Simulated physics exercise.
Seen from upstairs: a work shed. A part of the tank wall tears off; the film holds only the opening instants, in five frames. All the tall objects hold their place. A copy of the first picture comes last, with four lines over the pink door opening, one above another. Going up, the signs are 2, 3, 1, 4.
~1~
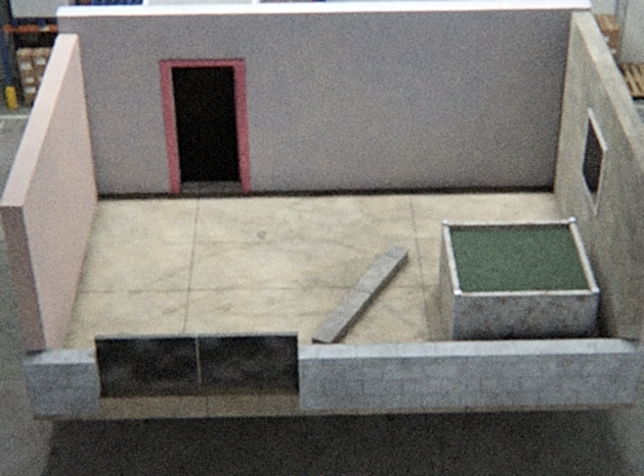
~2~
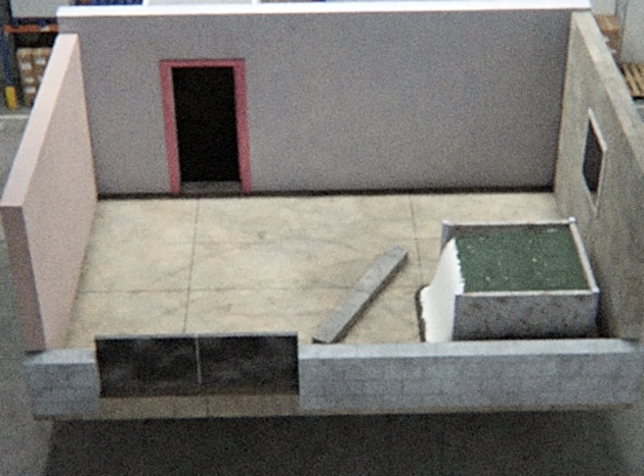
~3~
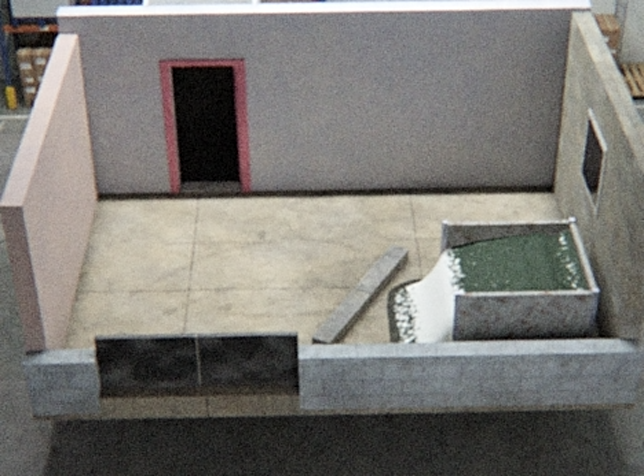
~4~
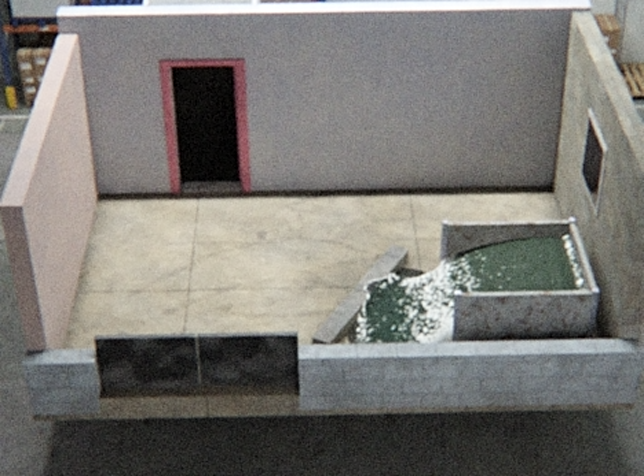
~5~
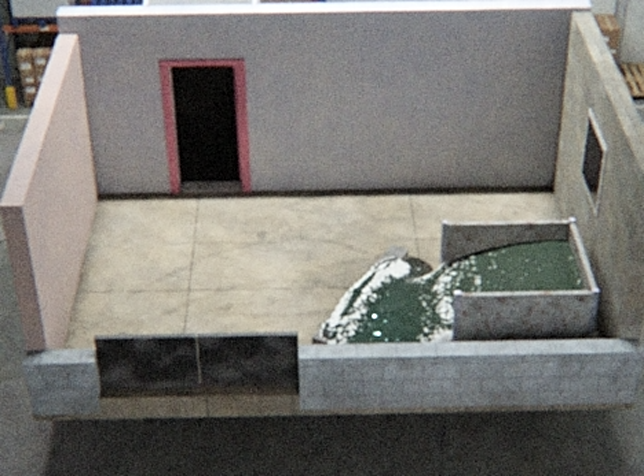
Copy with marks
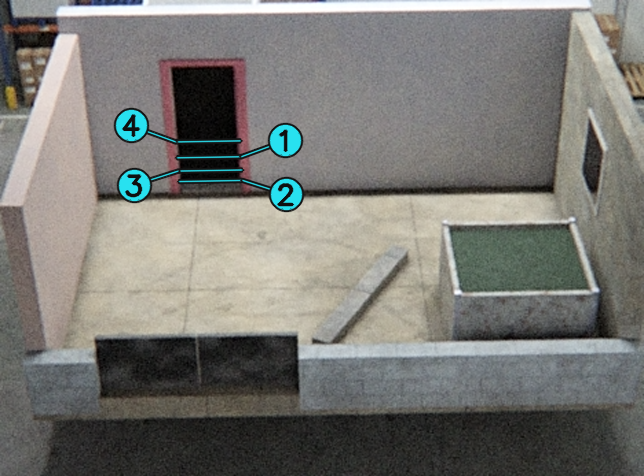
Green water pours with white foam from the left side of a grey tank at the right of a roofless work shed, seen from above by a still camera. It spreads left across the pale floor, reaches a slanting grey beam and washes over it. The pink-framed doorway in the grey back wall, pinkish left wall, and dark shut gate at front left stay still.
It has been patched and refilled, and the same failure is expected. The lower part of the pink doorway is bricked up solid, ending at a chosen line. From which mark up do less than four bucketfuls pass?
2.
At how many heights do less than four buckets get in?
All of them.
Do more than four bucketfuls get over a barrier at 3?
No, not at all.
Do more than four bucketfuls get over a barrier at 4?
No, that is safe.
In cyan, 1 at (209, 157); 2 at (210, 181); 3 at (210, 170); 4 at (208, 141); from the bottom up 2, 3, 1, 4.
Choosing 1, nothing gets over.
Choosing 2, a splash gets over, under a bucket.
Choosing 3, nothing gets over.
Choosing 4, nothing gets over.
